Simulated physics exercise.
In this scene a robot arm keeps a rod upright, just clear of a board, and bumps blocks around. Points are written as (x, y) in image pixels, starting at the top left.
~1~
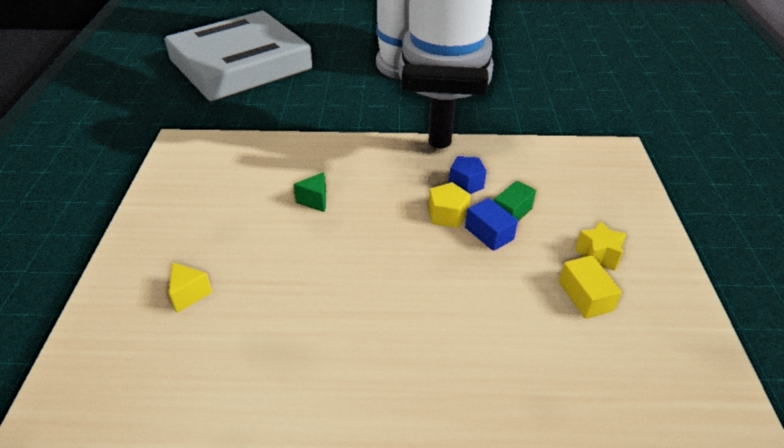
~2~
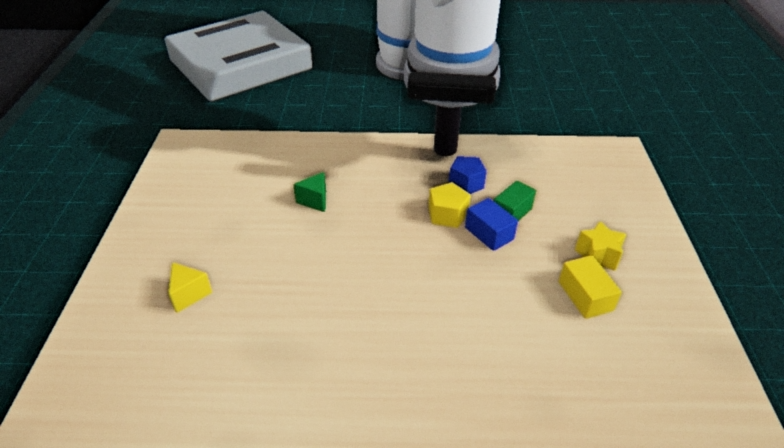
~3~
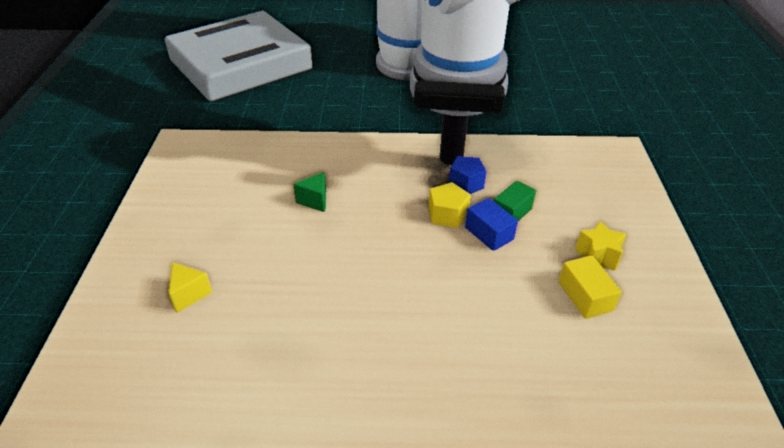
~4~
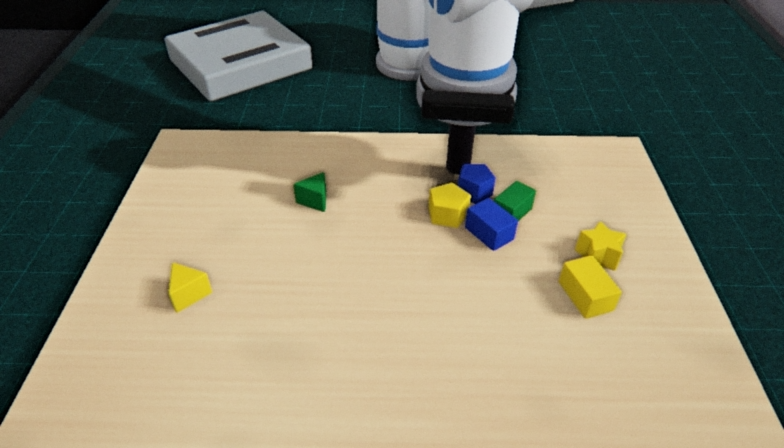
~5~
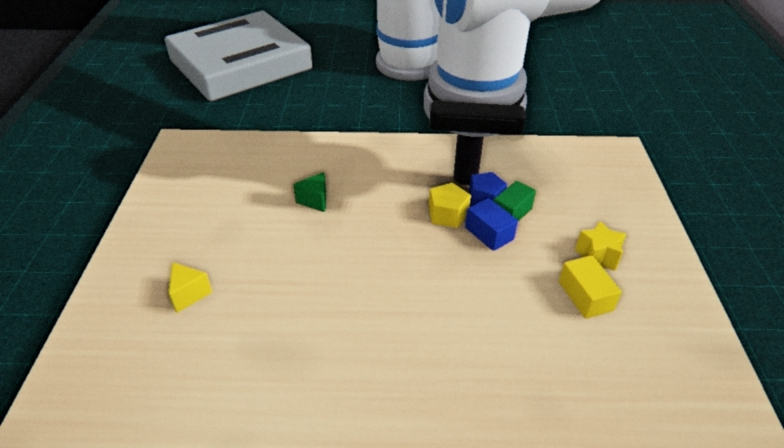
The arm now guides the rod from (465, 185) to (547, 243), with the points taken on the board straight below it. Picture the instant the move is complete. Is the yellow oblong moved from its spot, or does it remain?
Right where it was.
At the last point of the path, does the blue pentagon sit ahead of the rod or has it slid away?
The rod still drives it.
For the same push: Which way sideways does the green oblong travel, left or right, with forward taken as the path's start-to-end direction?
Goes left.
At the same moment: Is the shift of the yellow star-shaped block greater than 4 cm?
Yes, that is how it ends up.
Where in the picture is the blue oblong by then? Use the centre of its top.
It will likely be found at (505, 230).
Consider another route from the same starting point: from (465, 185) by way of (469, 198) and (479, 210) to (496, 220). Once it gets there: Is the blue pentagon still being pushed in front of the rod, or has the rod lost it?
The rod will still be pushing it.
The first path, step by step. One third of the way, rod (492, 197); blue pentagon (517, 200), turned 15° anticlockwise; blue oblong (500, 225), turned 40° clockwise; green oblong (546, 207), turned 20° anticlockwise.
Two thirds of the way, rod (519, 215); blue pentagon (548, 218), turned 30° anticlockwise; blue oblong (505, 230), turned 70° clockwise; green oblong (579, 219), turned 35° anticlockwise; yellow star-shaped block (619, 241).
At the end, rod (549, 235); blue pentagon (581, 238), turned 35° anticlockwise; blue oblong (505, 230), turned 70° clockwise; green oblong (612, 237), turned 40° anticlockwise; yellow oblong unmoved; yellow star-shaped block (654, 249), turned 35° anticlockwise.
